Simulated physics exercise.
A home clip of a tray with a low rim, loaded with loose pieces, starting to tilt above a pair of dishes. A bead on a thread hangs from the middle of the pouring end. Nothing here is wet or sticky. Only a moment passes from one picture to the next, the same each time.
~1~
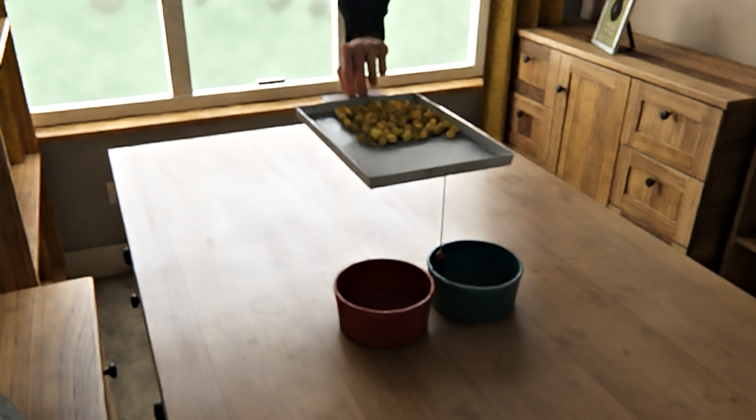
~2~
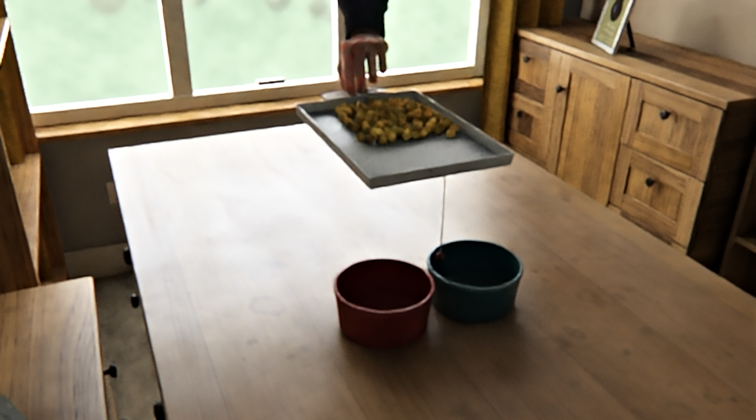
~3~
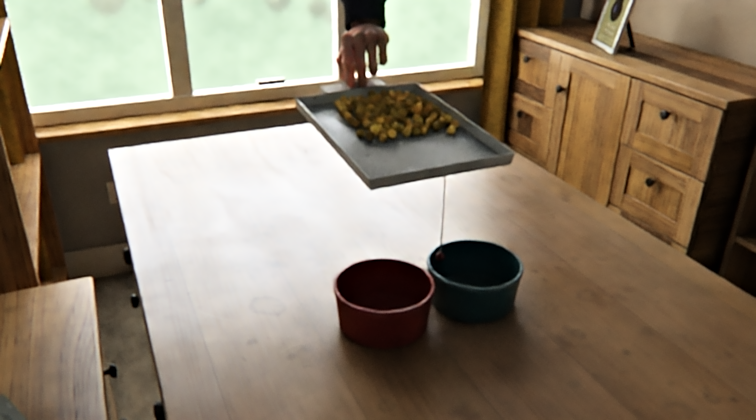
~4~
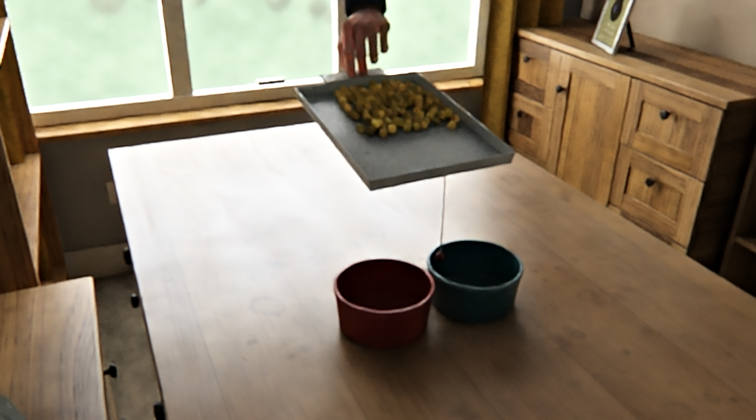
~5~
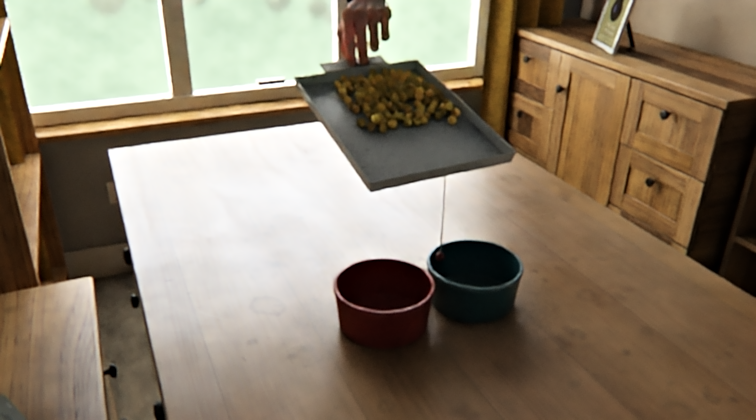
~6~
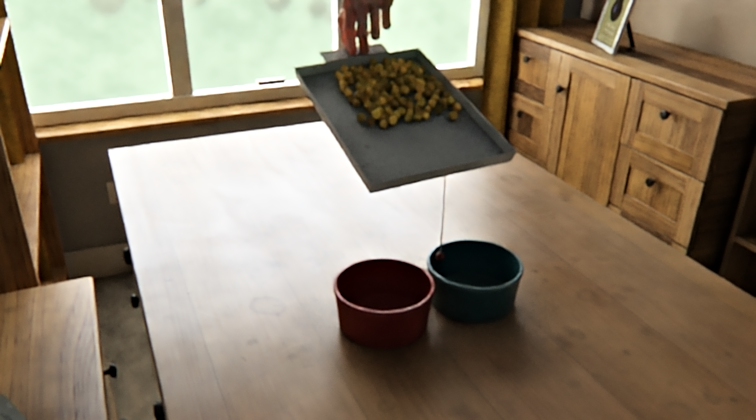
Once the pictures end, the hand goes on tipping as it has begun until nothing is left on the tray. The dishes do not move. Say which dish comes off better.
It favours the left-hand dish.
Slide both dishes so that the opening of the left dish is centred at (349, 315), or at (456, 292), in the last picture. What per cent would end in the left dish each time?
First some 20, then 60 per cent.
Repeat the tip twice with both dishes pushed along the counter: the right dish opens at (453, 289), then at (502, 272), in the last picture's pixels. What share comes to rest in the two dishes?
In turn 80 and 80 in a hundred.
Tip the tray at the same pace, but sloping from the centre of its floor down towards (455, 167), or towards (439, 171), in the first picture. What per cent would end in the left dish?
First some 0, then 10 per cent.
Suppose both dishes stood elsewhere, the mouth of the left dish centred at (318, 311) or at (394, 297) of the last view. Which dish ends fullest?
The first try: The right dish. The second: The left one.
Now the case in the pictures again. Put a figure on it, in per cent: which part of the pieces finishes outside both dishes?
Roughly 50 in a hundred.
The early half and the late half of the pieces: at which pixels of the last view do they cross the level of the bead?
Around (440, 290) and then (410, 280).
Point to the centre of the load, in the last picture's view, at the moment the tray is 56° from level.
Close to (420, 155).
Soon, tray tipped steeply; nearly all on the tray; a small part in the air.
A while on, tray tipped right over; most on the tray; a small part in the left dish; a stray few in the right dish; a small part outside both.
Towards the end, tray tipped past a quarter turn; about a third in the left dish; a small part in the right dish; about half outside both.
Finally, tray tipped past a quarter turn; about a third in the left dish; a small part in the right dish; about half outside both.
